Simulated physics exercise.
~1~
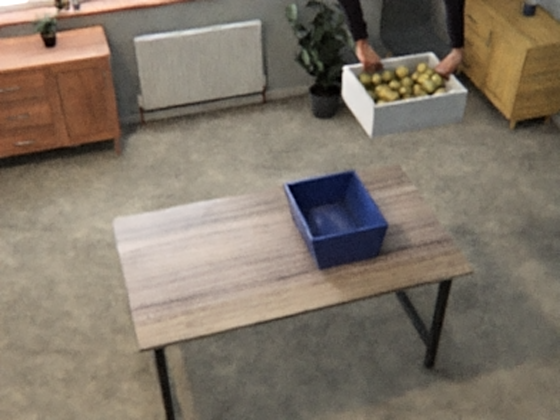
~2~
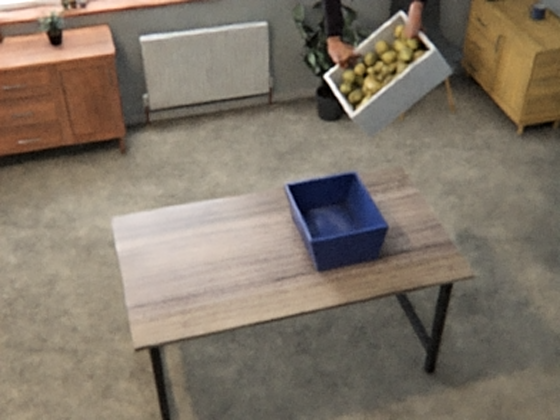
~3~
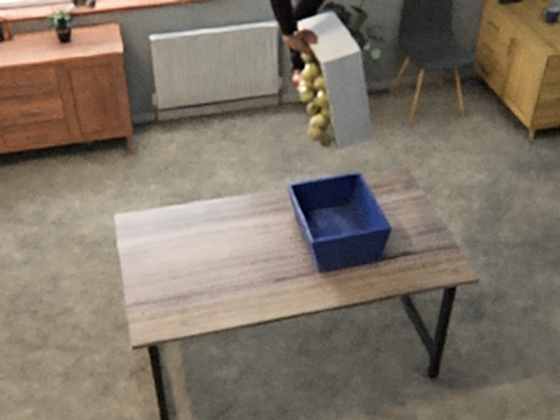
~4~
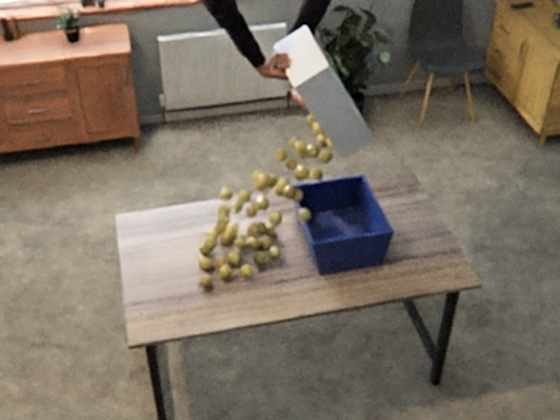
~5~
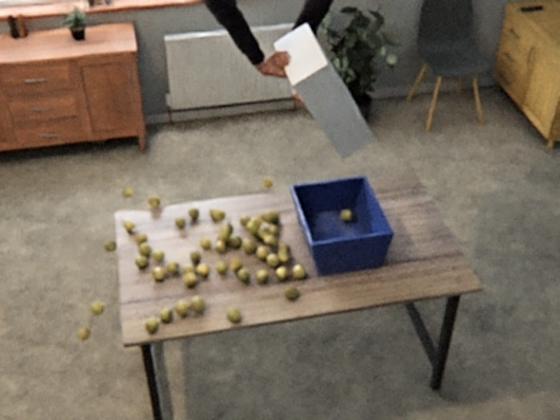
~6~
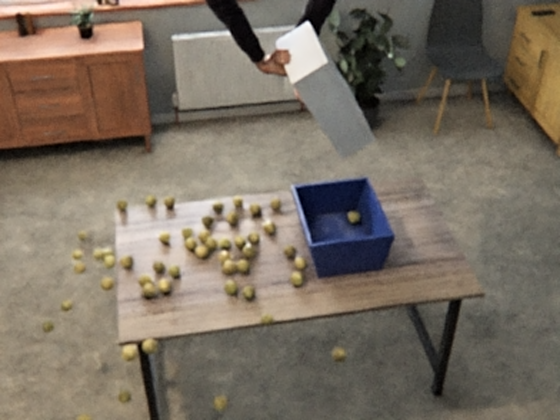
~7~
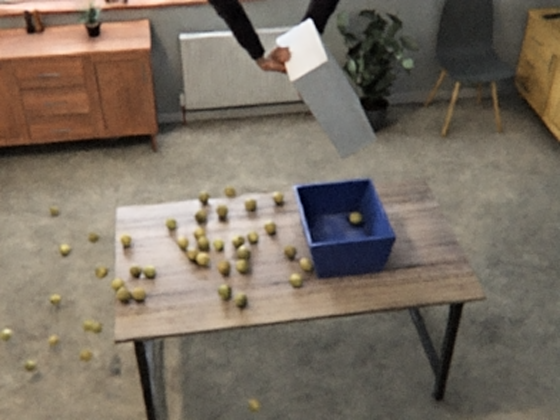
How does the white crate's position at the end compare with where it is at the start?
It starts toward the upper right, beyond the blue carton, and ends farther to the left, held at about the same height in the view.
